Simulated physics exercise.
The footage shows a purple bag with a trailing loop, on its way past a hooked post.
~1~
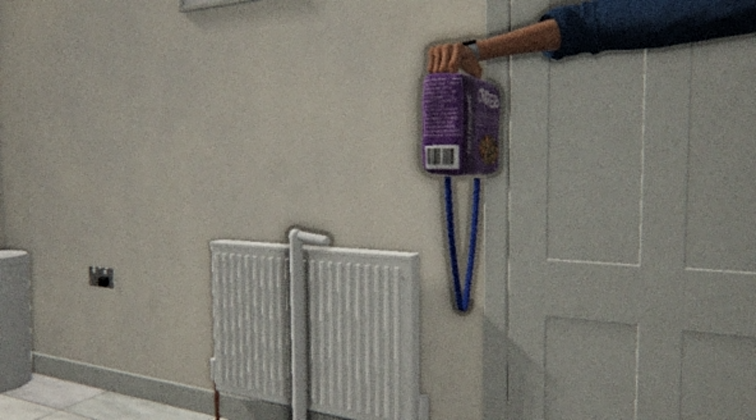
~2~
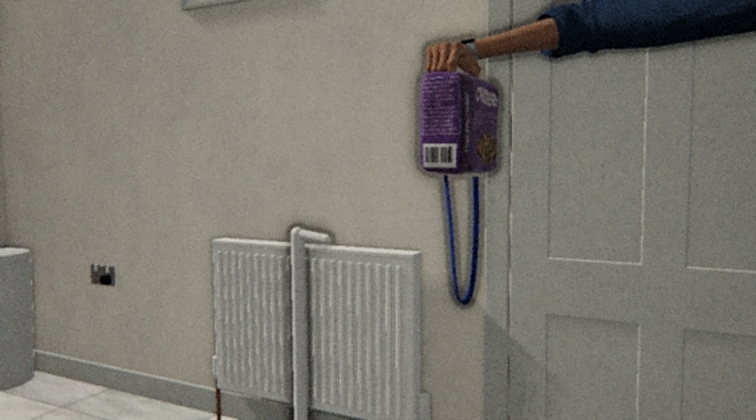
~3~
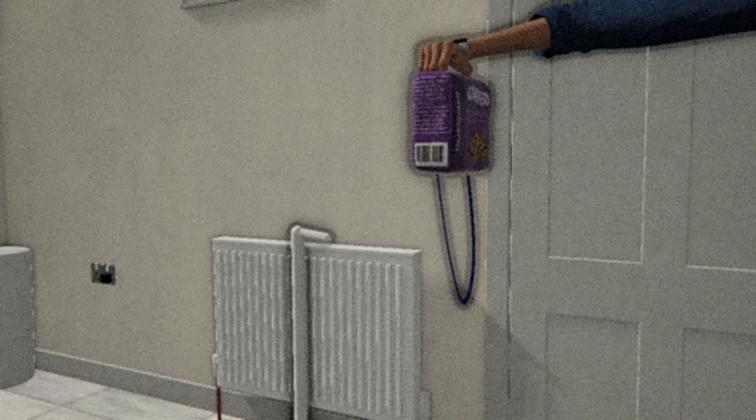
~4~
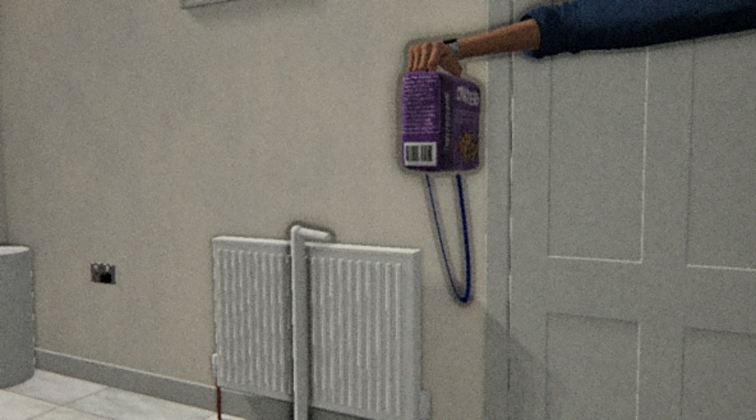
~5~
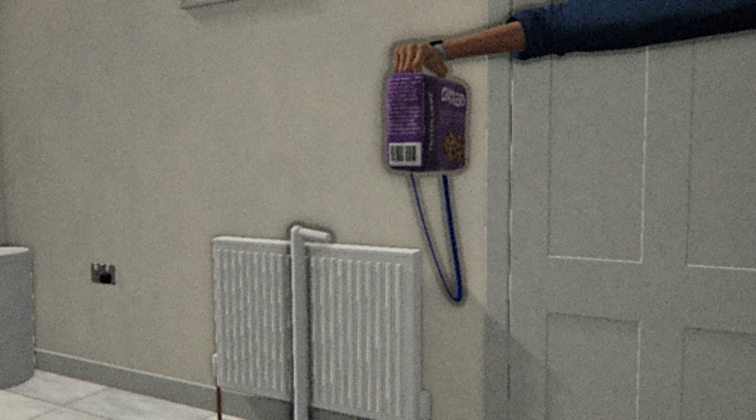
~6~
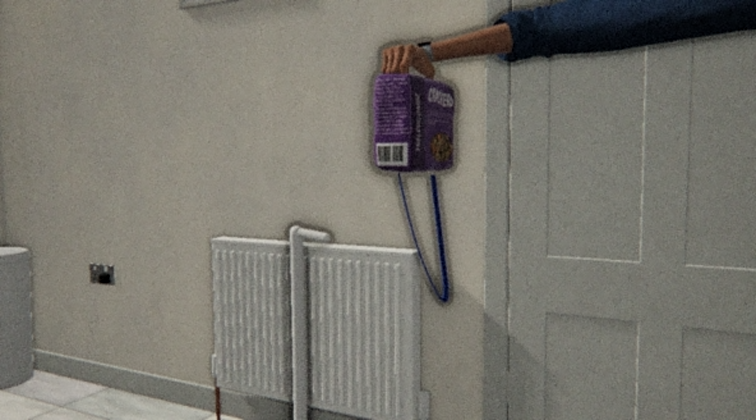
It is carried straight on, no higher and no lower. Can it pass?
It should get pulled up short at the post, I think.
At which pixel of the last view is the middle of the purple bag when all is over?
When all motion stops, it is close to pixel (223, 132).
Then, 0.62 s later than the last view, bag nearing the post near (336, 128).
Then, 1.30 s later than the last view, bag past the post near (259, 131).
Finally, bag past the post near (223, 132); loop tight round the post, hand stopped. The purple bag is jerked back by its loop.
